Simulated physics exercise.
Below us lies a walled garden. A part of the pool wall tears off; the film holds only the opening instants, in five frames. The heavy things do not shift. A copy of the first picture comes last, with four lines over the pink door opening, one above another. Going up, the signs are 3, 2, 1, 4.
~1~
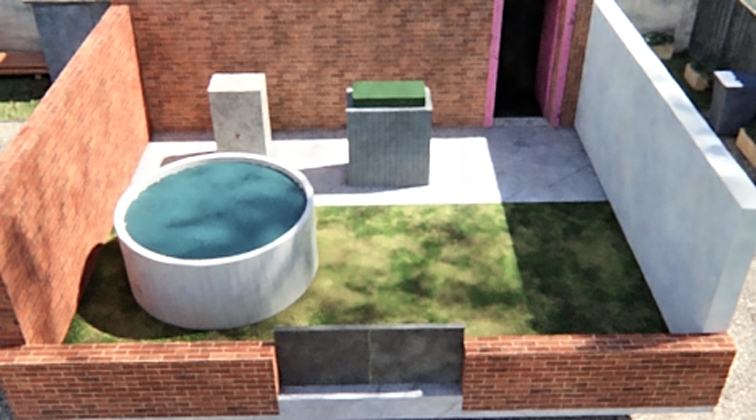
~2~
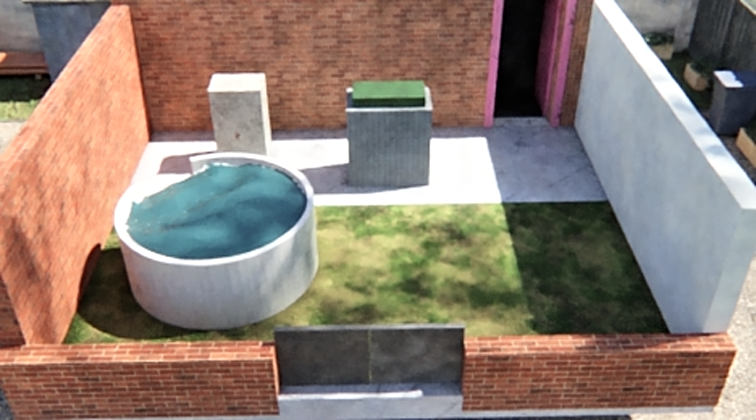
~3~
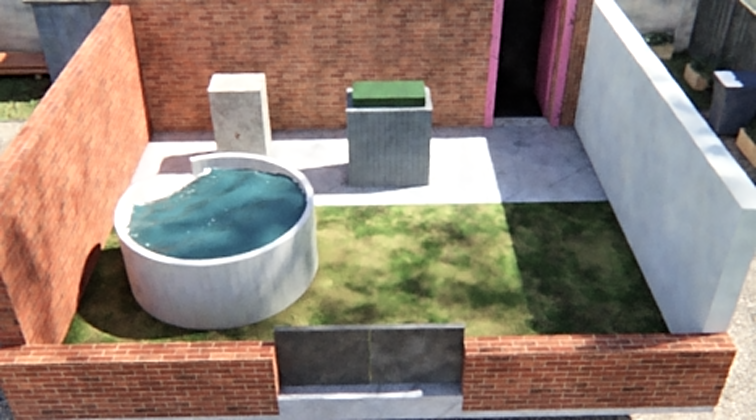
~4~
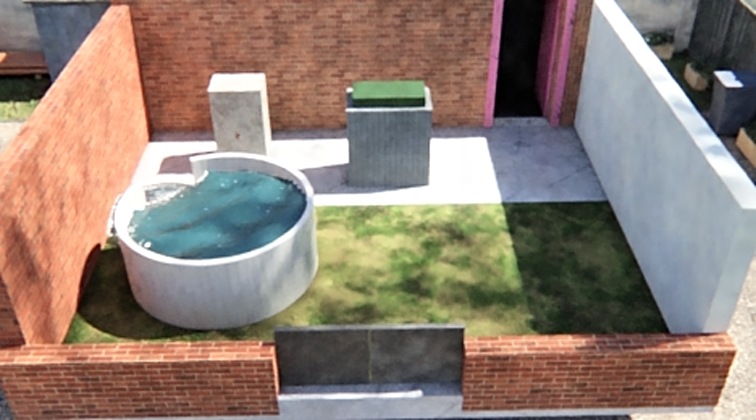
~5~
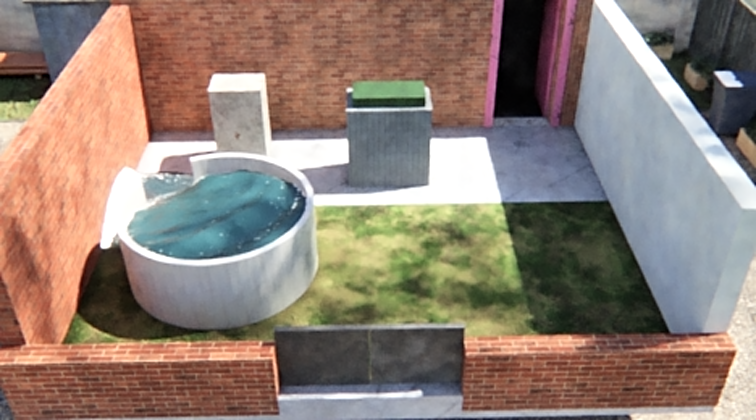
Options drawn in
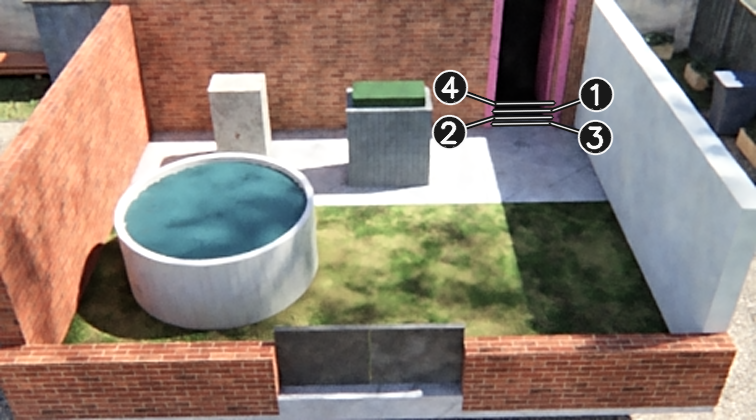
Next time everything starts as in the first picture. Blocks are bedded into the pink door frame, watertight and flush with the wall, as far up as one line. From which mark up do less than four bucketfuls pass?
Choose 2.
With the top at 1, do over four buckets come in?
No.
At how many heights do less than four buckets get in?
Three of the four.
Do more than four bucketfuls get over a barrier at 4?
No, that is safe.
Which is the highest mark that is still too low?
3 it is.
On the marked copy, 1 at (523, 110); 2 at (522, 117); 3 at (521, 123); 4 at (524, 103); from the bottom up 3, 2, 1, 4.
For mark 1, nothing gets over.
For mark 2, a splash gets over, under a bucket.
For mark 3, about 10 bucketfuls get in.
For mark 4, nothing gets over.
